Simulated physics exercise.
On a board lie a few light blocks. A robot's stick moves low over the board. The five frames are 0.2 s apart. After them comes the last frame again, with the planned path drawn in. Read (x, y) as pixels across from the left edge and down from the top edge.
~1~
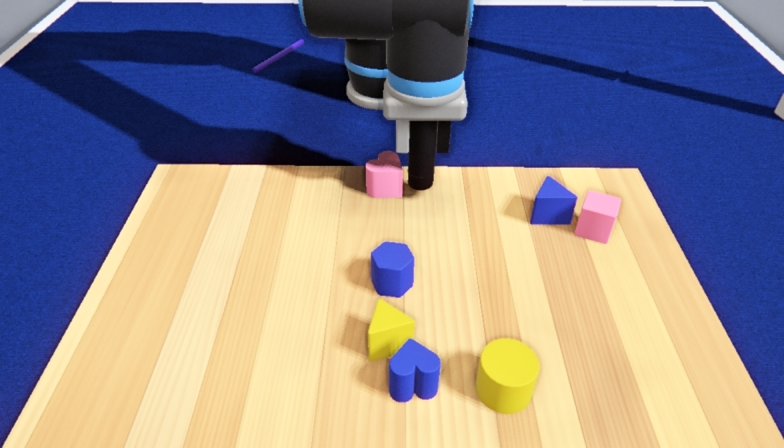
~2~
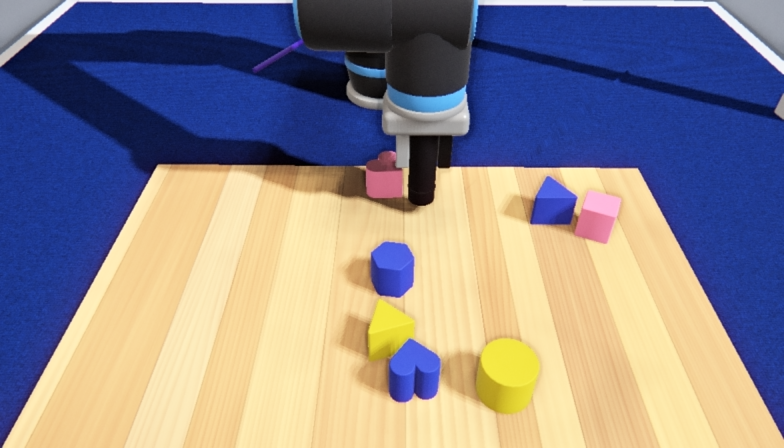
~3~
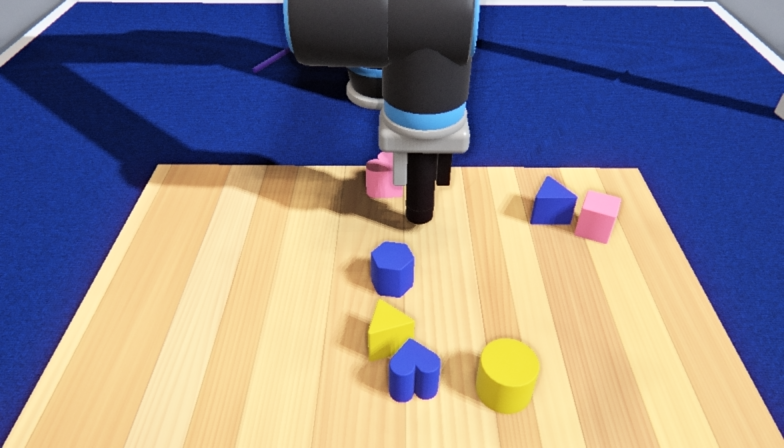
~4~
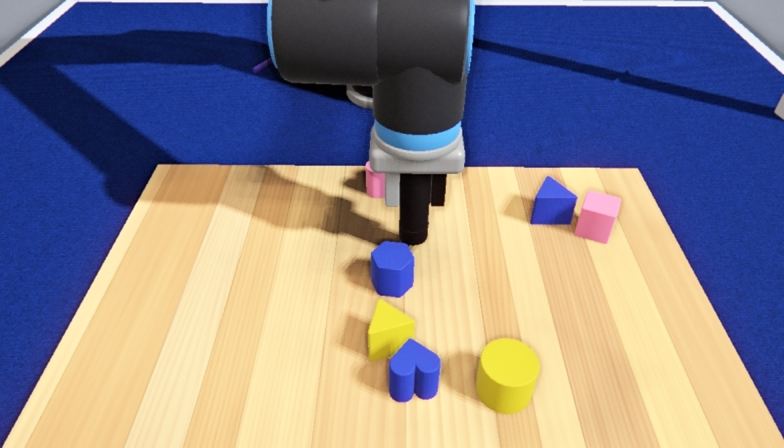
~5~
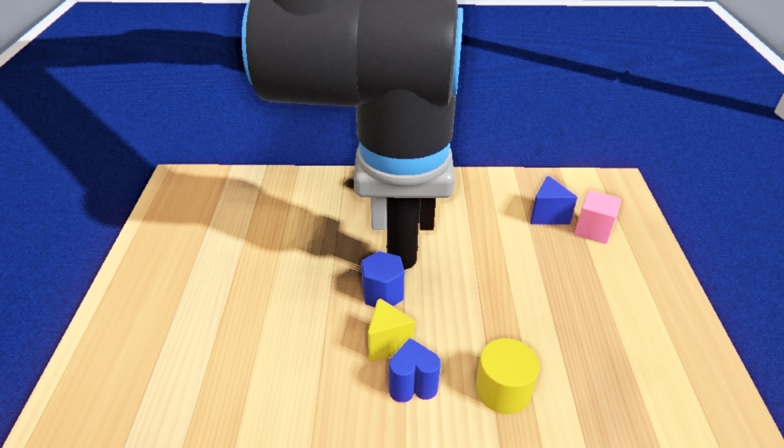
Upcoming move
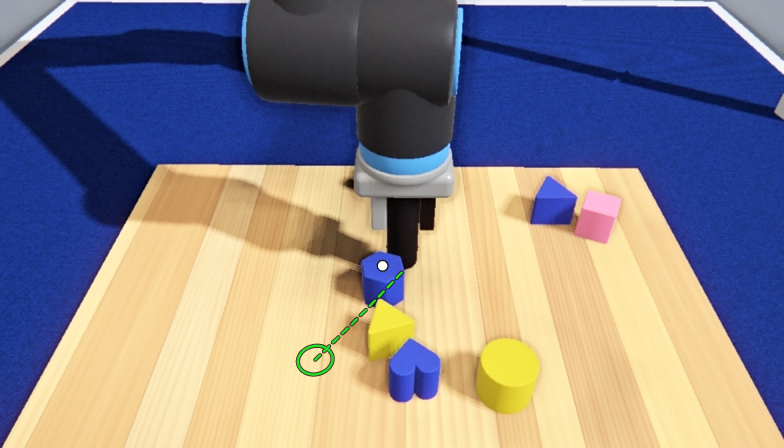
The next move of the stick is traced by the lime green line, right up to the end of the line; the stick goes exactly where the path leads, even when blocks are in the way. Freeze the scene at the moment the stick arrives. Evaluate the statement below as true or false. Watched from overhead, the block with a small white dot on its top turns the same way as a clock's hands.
Verdict: True.
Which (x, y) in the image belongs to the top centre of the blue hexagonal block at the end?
Expect it around (276, 353).
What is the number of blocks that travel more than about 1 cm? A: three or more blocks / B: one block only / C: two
I choose B.
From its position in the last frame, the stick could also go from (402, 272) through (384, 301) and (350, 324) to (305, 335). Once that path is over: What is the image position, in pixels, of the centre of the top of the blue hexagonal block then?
It ends at (276, 336).
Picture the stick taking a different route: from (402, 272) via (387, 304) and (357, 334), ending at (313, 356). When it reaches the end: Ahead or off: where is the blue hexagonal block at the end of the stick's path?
I predict the stick still has it in front.
Drawn move, in a line from (402, 272) to (315, 360); the dot is on the blue hexagonal block.
What follows on the original path. One third of the way, stick (376, 288); blue hexagonal block (351, 293).
Two thirds of the way, stick (347, 316); blue hexagonal block (316, 322), turned 20° clockwise.
At the end, stick (314, 348); blue hexagonal block (276, 353), turned 35° clockwise; yellow triangle still.
